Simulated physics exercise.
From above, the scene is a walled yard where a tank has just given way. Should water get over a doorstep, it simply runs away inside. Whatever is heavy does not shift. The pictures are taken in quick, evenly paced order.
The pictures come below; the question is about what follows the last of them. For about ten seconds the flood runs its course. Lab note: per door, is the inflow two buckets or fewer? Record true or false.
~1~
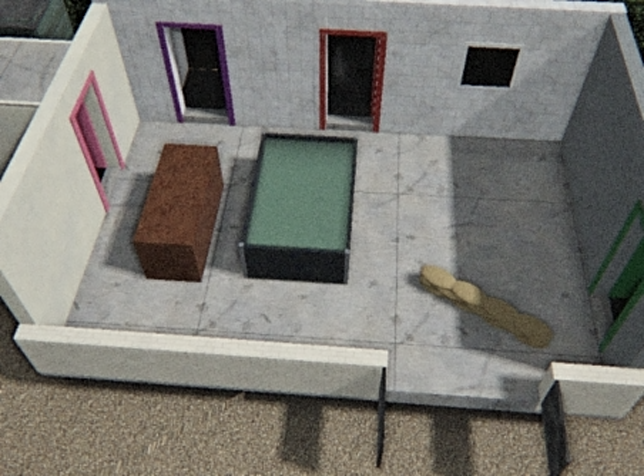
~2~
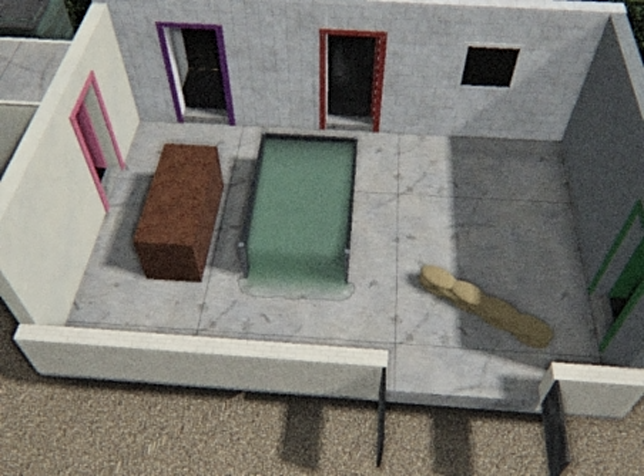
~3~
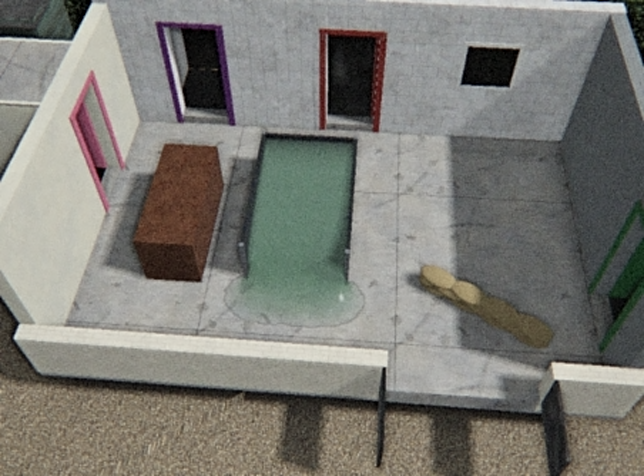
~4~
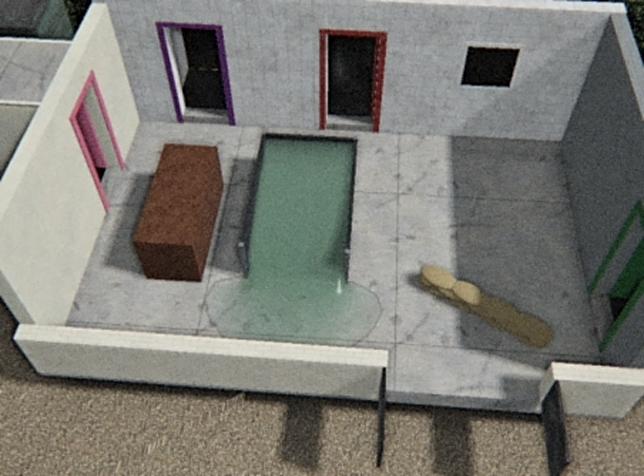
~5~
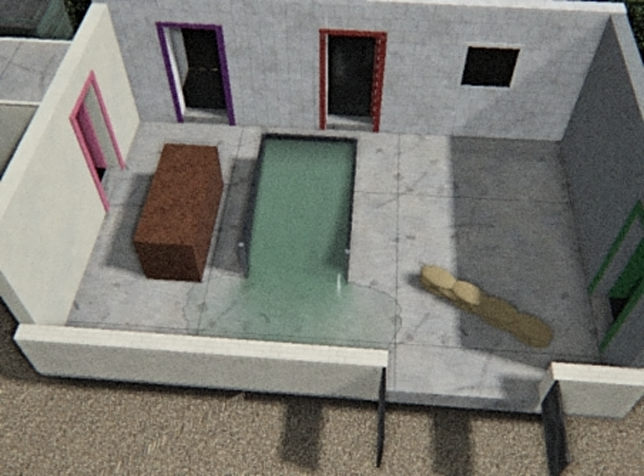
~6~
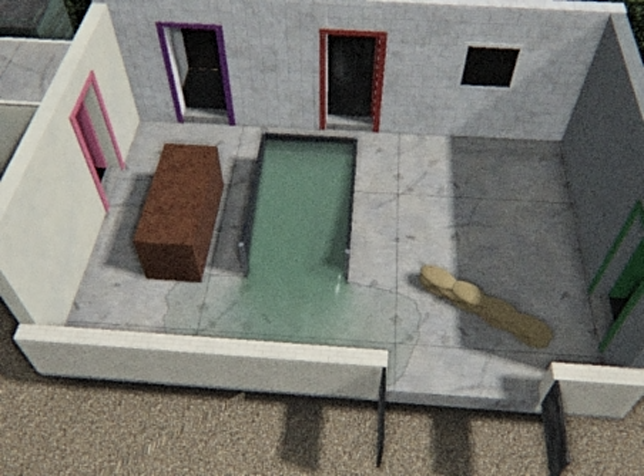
Purple door true; green door true; red door true; pink door true.
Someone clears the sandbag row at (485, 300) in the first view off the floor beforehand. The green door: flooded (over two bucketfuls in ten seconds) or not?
One by one: The green door exceeds it.
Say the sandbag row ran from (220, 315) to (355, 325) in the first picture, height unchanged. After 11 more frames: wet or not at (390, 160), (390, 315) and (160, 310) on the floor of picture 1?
The three points come out untouched, soaked and soaked.
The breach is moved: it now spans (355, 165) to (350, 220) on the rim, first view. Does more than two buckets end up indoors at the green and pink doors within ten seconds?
Briefly, green door crosses the line and pink door remains below the line.
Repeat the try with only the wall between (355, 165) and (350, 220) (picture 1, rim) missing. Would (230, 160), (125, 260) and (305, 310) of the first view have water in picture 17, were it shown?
Taking the points in order: Unwetted, unwetted and unwetted.
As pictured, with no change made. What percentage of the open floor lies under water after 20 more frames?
Roughly 45 %.
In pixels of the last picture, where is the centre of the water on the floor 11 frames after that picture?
I would point to (282, 288).
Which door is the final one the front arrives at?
Answer - the one in red.
A moment on, water covers 20 % of the floor; the purple door not reached, the green door not reached, the red door not reached, the pink door not reached.
Next, water covers 30 % of the floor; the purple door not reached, the green door not reached, the red door not reached, the pink door not reached.
Then, water covers 45 % of the floor; the purple door not reached, the green door wet at the sill, nothing in, the red door not reached, the pink door wet at the sill, nothing in.
Later, water covers 85 % of the floor; the purple door under two buckets in, the green door under two buckets in, the red door wet at the sill, nothing in, the pink door wet at the sill, nothing in.
In the end, water covers 90 % of the floor; the purple door under two buckets in, the green door under two buckets in, the red door wet at the sill, nothing in, the pink door under two buckets in.
